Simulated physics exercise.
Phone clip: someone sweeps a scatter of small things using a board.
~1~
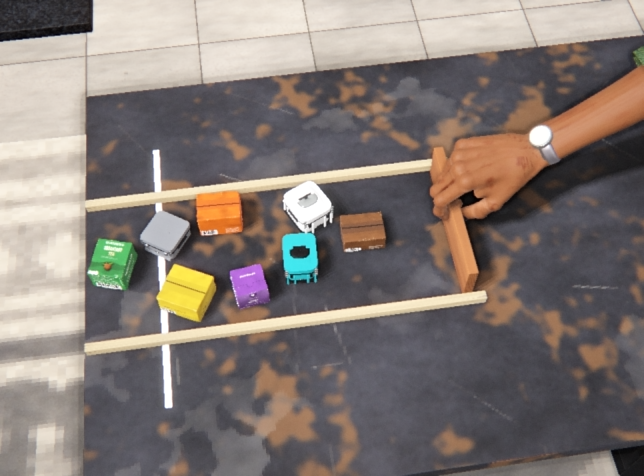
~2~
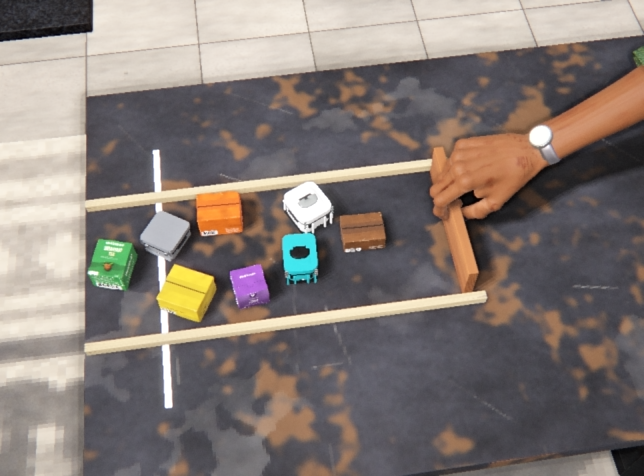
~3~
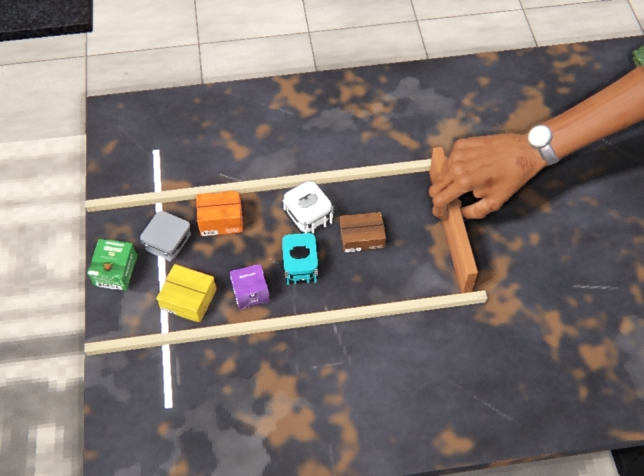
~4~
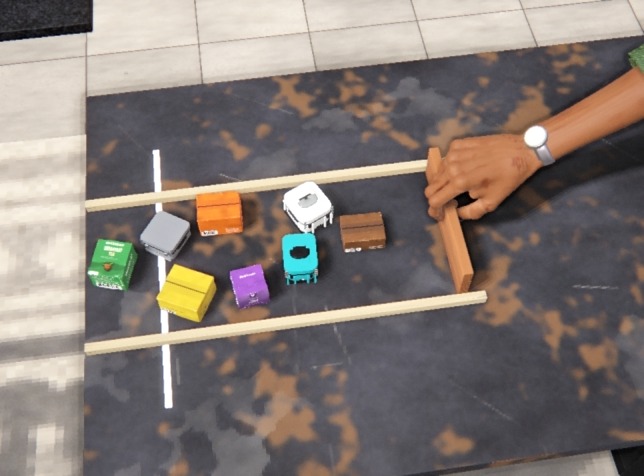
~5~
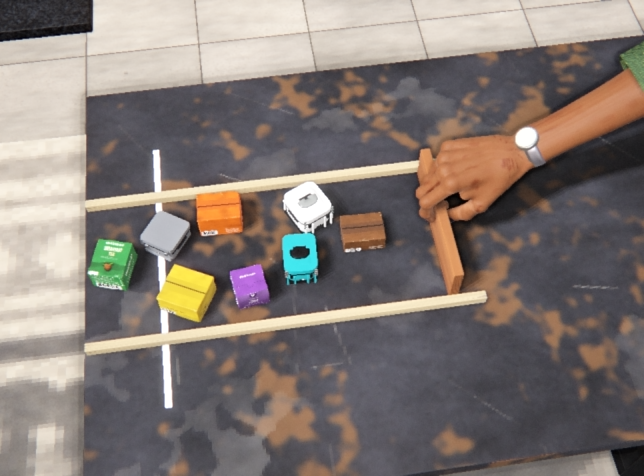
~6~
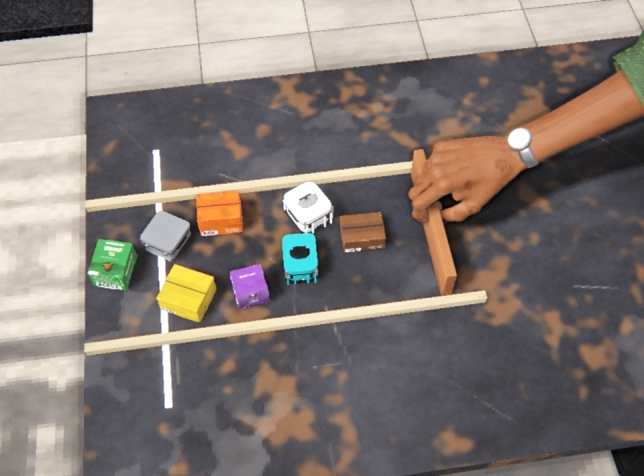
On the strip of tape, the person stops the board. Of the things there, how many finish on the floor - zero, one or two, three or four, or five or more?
One or two finish on the floor.
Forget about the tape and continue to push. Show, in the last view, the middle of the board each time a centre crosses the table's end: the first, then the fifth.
First at (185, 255), next at (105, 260).
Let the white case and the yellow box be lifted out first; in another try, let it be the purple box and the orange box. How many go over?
Result, first then second: 0, 0.
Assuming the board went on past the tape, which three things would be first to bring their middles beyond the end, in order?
Order noted: Grey case, then green box, then orange box.
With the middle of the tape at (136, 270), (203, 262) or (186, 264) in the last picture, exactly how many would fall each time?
You'd get 3, then 0, then 0.
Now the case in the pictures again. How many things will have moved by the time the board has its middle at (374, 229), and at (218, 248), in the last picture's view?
Answer - first 1, then 8.
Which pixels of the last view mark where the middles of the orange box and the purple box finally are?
Orange box: About (101, 224); purple box: About (147, 318).
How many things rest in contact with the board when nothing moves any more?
The count comes out at 4.
Soon after, none off yet; green box at rest near (113, 265); grey case at rest near (167, 236); yellow box at rest near (187, 293).
In the end, the number that fall off is one or two; gone, grey case.
